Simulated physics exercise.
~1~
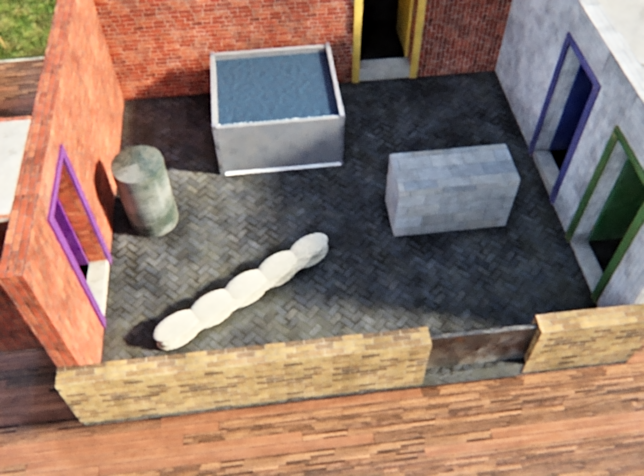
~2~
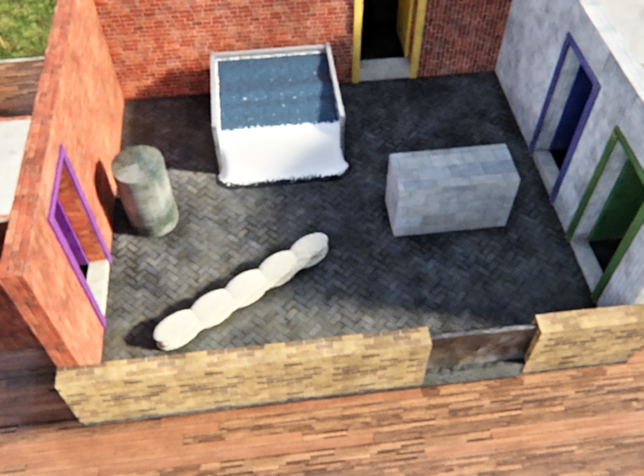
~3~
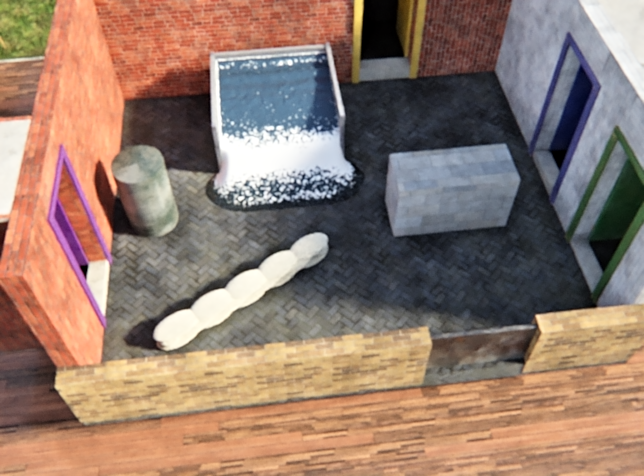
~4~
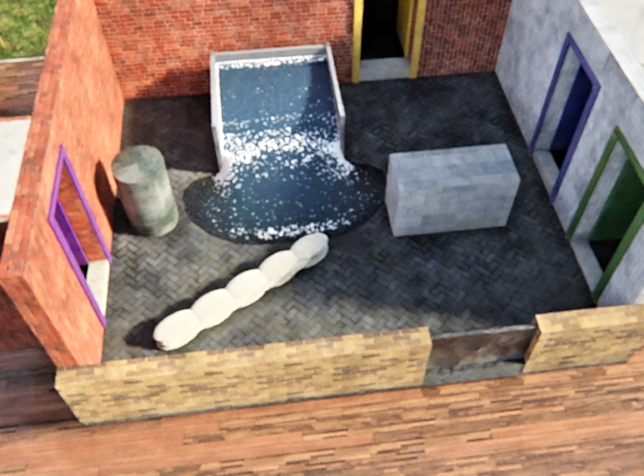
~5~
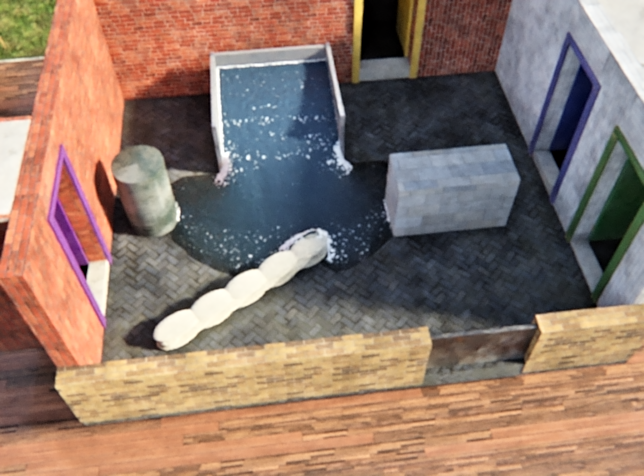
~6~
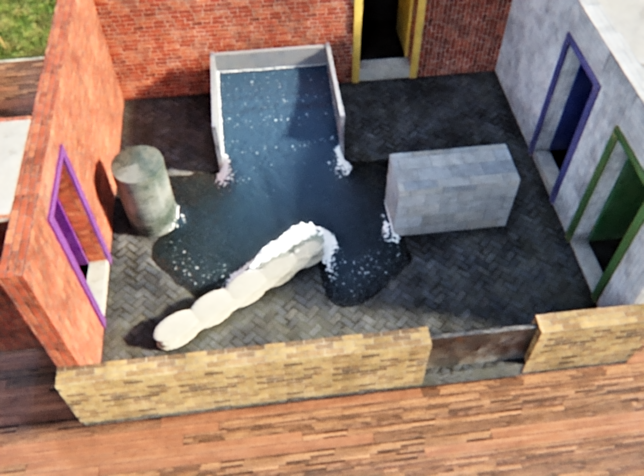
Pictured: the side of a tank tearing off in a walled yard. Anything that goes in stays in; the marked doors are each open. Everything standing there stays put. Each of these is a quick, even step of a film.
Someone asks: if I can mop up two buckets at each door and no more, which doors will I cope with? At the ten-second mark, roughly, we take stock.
Outcome: Green door: Limit exceeded. Blue door: Limit not exceeded. Purple door: Limit exceeded. Yellow door: Limit not exceeded.
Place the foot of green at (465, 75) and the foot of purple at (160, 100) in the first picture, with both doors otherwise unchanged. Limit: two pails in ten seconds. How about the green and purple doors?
The green one overflows, while the purple one does not overflow.
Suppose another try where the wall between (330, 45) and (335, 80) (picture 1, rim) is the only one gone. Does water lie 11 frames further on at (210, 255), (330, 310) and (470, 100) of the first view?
Point by point: Untouched, untouched and swamped.
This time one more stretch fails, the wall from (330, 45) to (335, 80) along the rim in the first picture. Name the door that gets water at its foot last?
The purple-painted one is last in line.
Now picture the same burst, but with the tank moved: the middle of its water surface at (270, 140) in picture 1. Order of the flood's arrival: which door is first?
That would be the door marked purple.
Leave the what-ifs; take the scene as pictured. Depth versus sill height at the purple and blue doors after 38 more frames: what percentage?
Roughly 90 % and 50 %, respectively.
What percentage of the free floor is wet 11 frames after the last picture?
Close to 55 %.
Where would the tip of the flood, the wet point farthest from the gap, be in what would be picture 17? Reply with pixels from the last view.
The front's farthest point is close to (610, 336).
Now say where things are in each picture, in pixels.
In the first picture, the tank at (275, 88) is whole and still.
In the second picture, the front is at (347, 165), out from the gap at (281, 153).
In the third picture, water pours out at (281, 154) and has run to (355, 187).
In the fourth picture, water pours out at (281, 156) and has run to (378, 200).
In the fifth picture, the front is at (349, 263), out from the gap at (281, 156).
In the sixth picture, water pours out at (281, 157) and has run to (359, 298).
A moment on, water covers 45 % of the floor; the green door not reached, the blue door not reached, the purple door wet at the sill, nothing in, the yellow door not reached.
Next, water covers 55 % of the floor; the green door not reached, the blue door wet at the sill, nothing in, the purple door over two buckets in, the yellow door not reached.
Then, water covers 65 % of the floor; the green door over two buckets in, the blue door wet at the sill, nothing in, the purple door far over two buckets in, the yellow door not reached.
Later, water covers 95 % of the floor; the green door far over two buckets in, the blue door wet at the sill, nothing in, the purple door far over two buckets in, the yellow door wet at the sill, nothing in.
In the end, water covers 95 % of the floor; the green door far over two buckets in, the blue door wet at the sill, nothing in, the purple door far over two buckets in, the yellow door wet at the sill, nothing in.
